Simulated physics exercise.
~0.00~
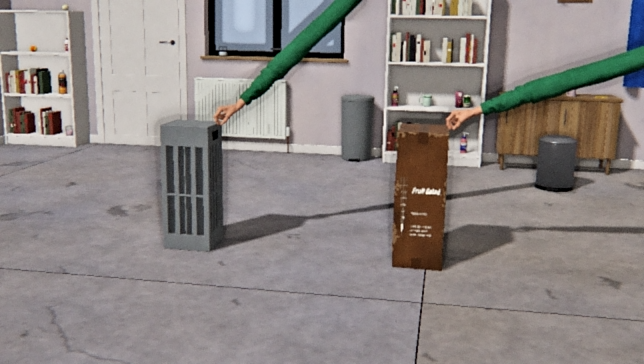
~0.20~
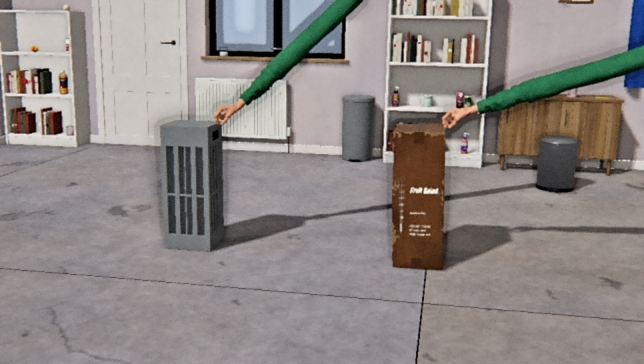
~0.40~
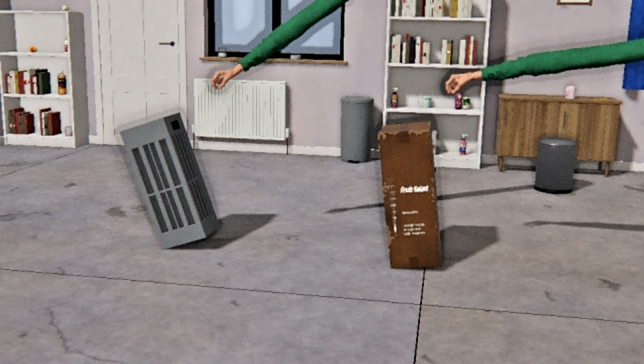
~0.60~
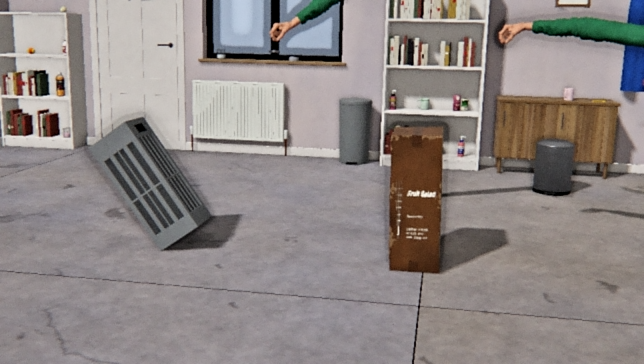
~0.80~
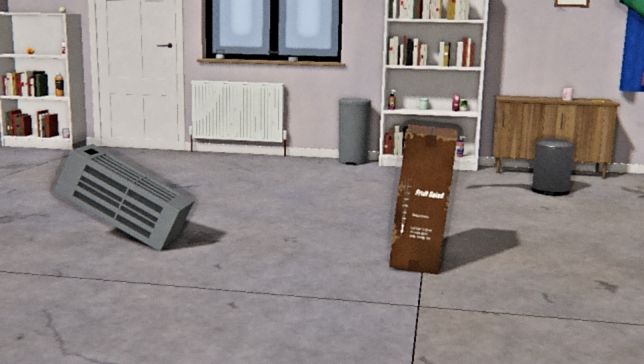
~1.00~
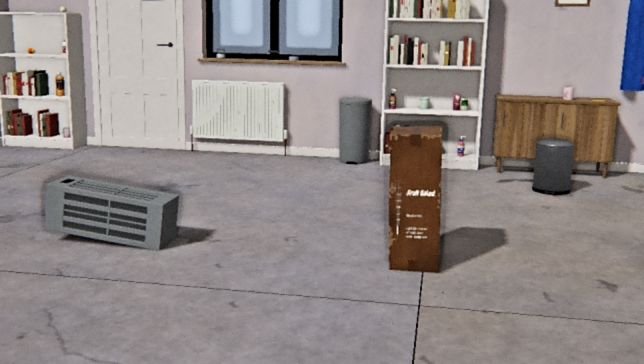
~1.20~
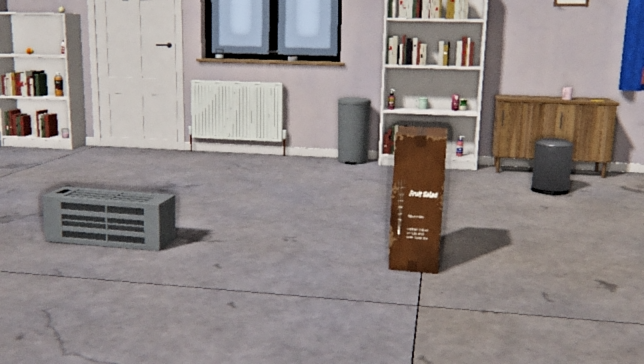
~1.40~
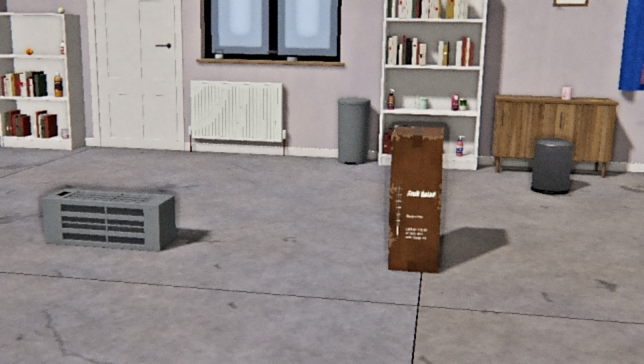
In a room with a concrete floor, two green-sleeved arms shoved a tall grey crate and a tall brown box, then drew away; the crate toppled over to the left onto its side, while the box rocked slightly and settled upright.
